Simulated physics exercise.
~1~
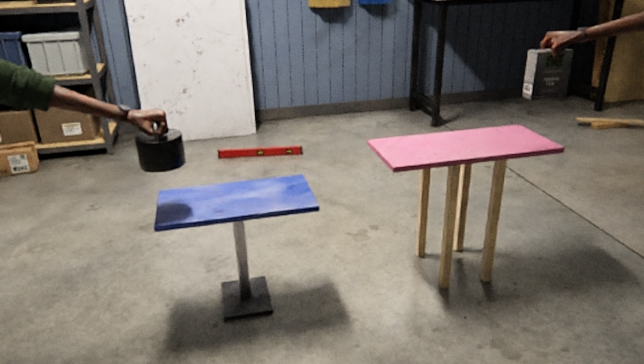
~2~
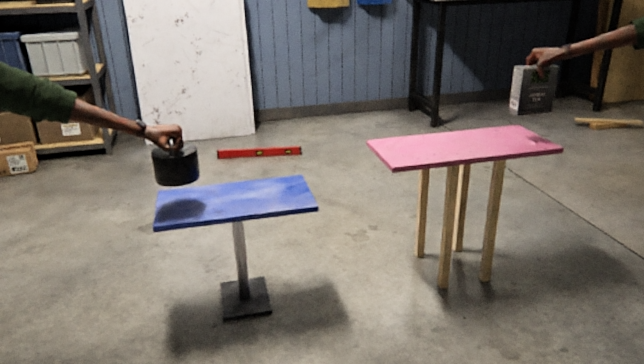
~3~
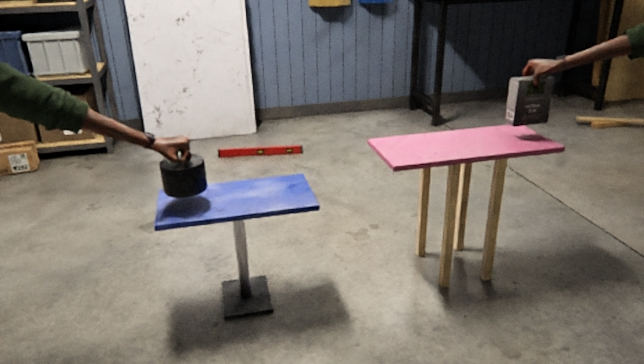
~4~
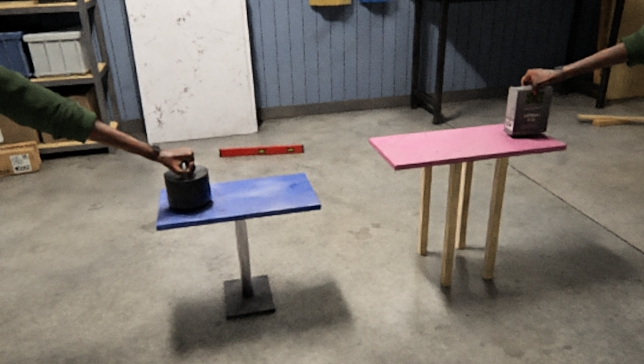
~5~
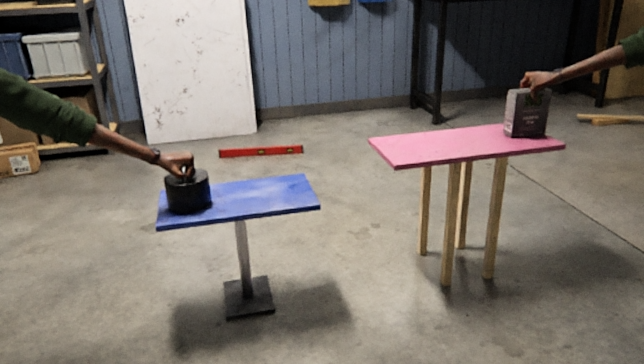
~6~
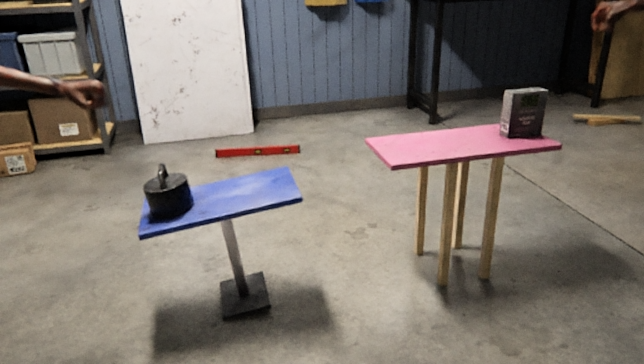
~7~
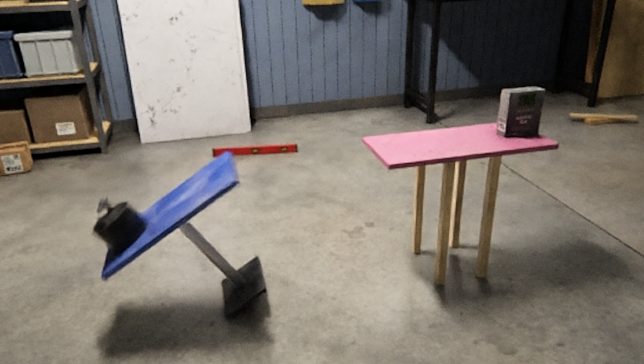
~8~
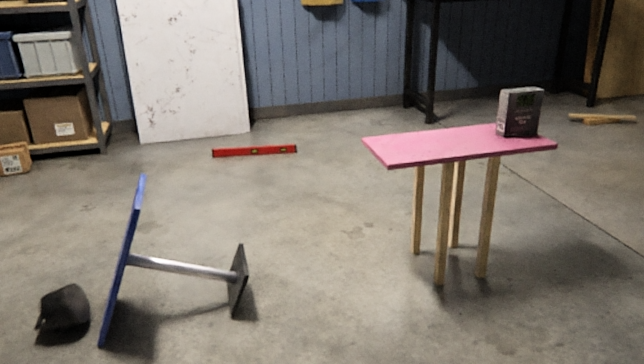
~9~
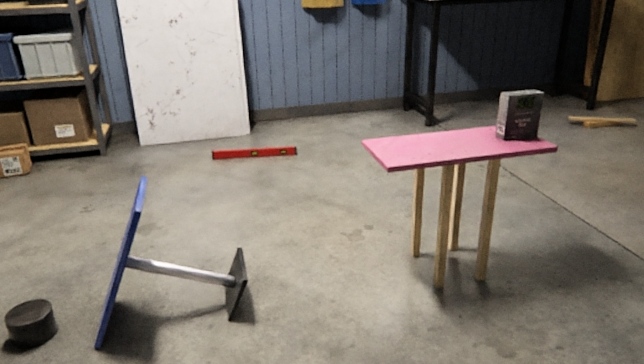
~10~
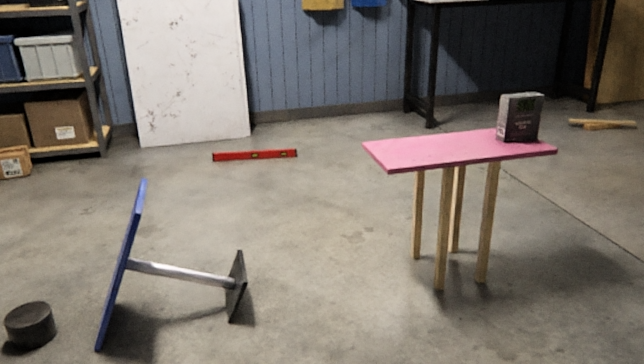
A blue stand topples left under a dark round object while the loaded pink table stays upright.
